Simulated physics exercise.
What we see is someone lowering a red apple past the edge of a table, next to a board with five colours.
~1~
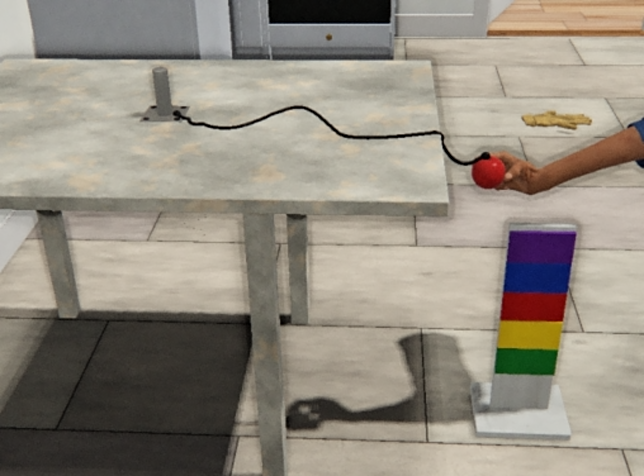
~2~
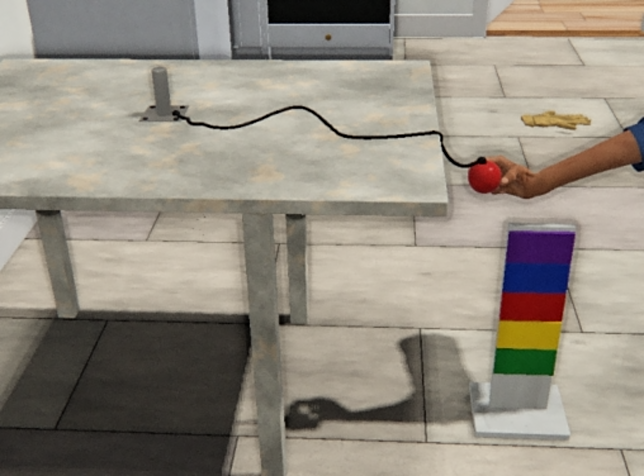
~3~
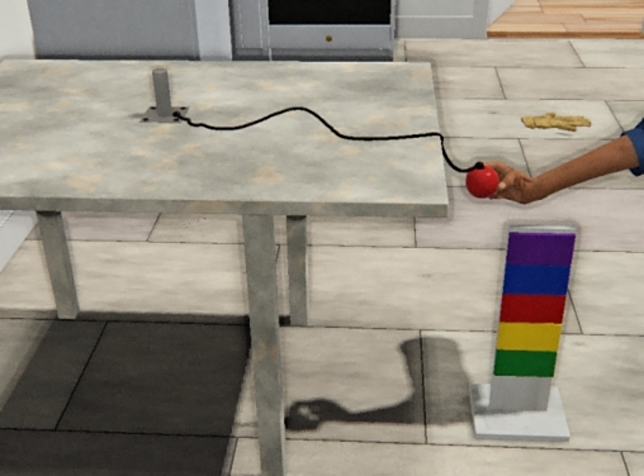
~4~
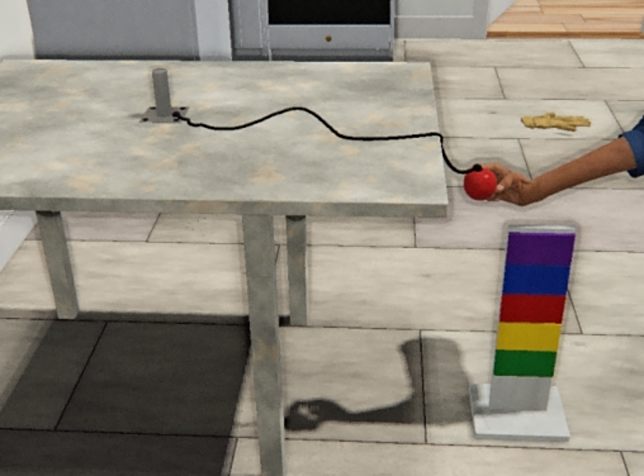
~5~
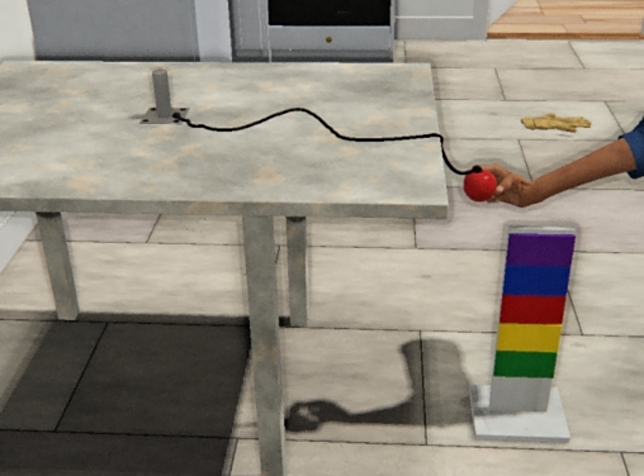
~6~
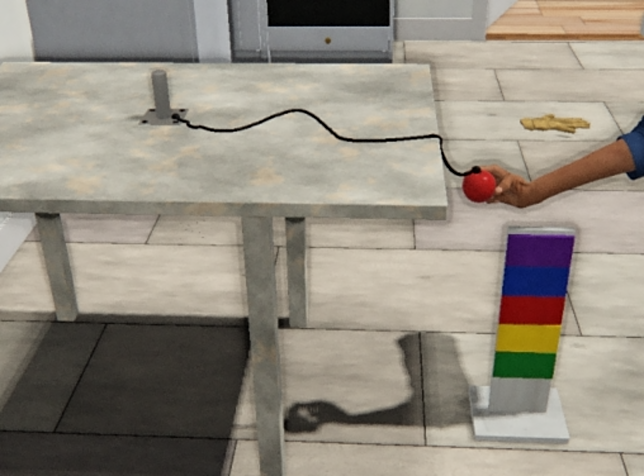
Beside a stone-topped table, a hand shifts a red ball on a cord slightly left and down.
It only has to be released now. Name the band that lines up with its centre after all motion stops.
Blue.
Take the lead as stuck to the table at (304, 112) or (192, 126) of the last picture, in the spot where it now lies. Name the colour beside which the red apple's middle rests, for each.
For the first place it's purple, and for the second blue.
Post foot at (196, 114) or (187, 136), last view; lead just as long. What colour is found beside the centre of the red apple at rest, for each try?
Trial 1 - red; trial 2 - red.
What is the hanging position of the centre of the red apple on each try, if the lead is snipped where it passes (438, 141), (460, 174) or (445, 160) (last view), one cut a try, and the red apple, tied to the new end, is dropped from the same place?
One spot per try: (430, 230), (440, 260), and (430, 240).
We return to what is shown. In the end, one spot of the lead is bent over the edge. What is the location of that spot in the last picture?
The piece you want is at about (359, 141).
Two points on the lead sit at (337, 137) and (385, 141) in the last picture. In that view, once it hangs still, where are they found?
(416, 129), then (438, 158).
Soon after, apple near (455, 273); level with blue.
After that, apple near (405, 265); level with blue.
And then, apple near (423, 275); level with blue.
In the end, apple near (440, 276); level with blue. The lead holds its middle at blue.
